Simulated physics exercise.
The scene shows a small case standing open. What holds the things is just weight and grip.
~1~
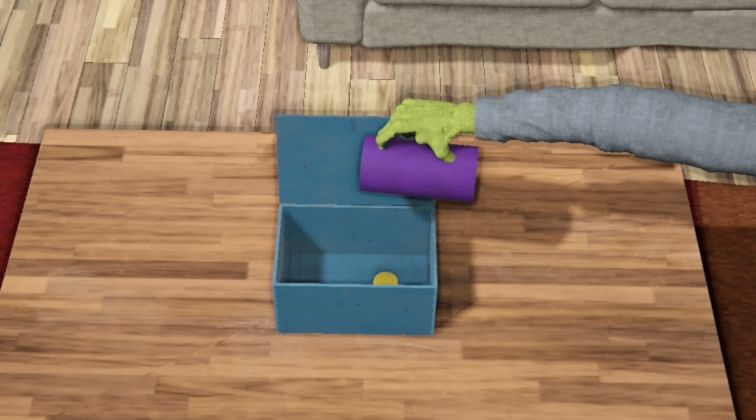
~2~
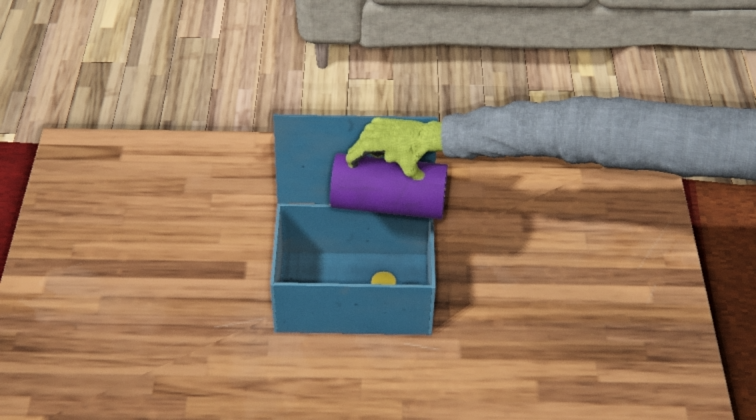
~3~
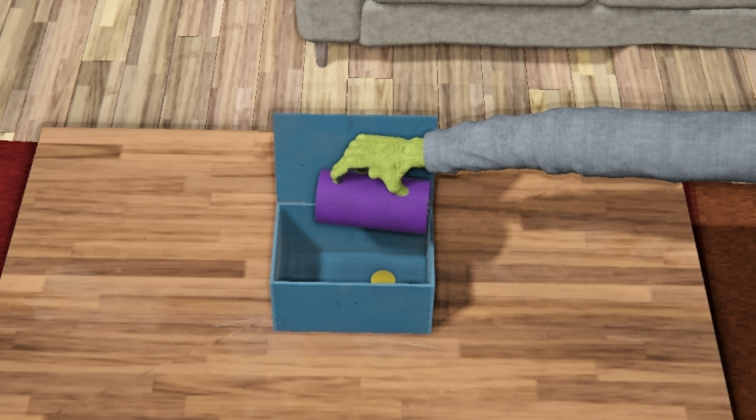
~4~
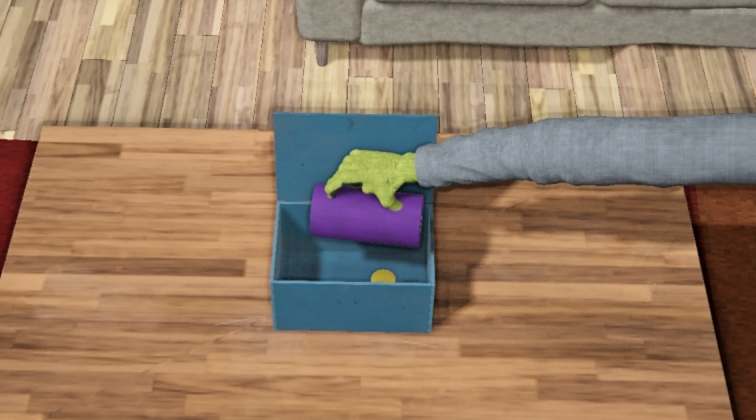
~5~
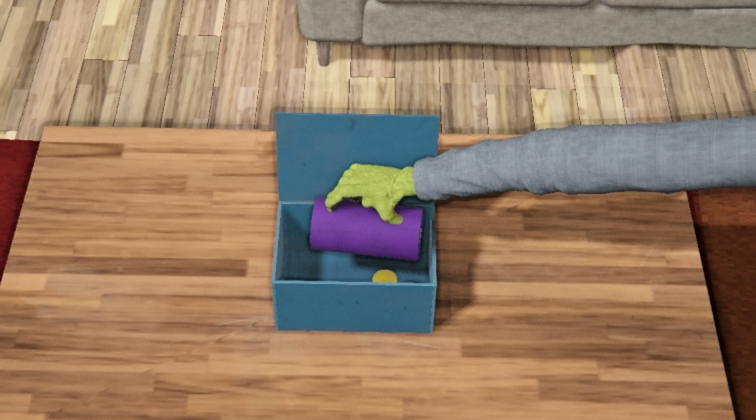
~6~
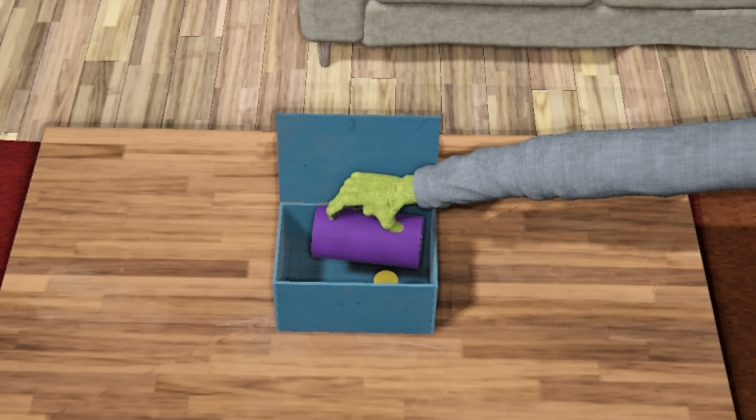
On a wooden table, a green-gloved hand moving a purple roll left and lowering it into an open blue case.
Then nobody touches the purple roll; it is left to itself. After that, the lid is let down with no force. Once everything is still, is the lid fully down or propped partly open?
It is fully down.
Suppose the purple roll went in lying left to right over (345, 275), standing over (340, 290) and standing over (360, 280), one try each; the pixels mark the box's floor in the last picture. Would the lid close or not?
With the first placement it closes properly, with the second it doesn't close, and with the third it doesn't close.
Then, 1.20 s past the last view, lid starting down; purple roll displaced about its own width near (379, 257).
Then, 1.90 s past the last view, lid 41° above the rim; purple roll displaced about its own width near (379, 257).
Finally, lid shut; moved from the start, purple roll; yellow shaker still in place. Final places as the last picture's camera would see them, purple roll near (379, 258).
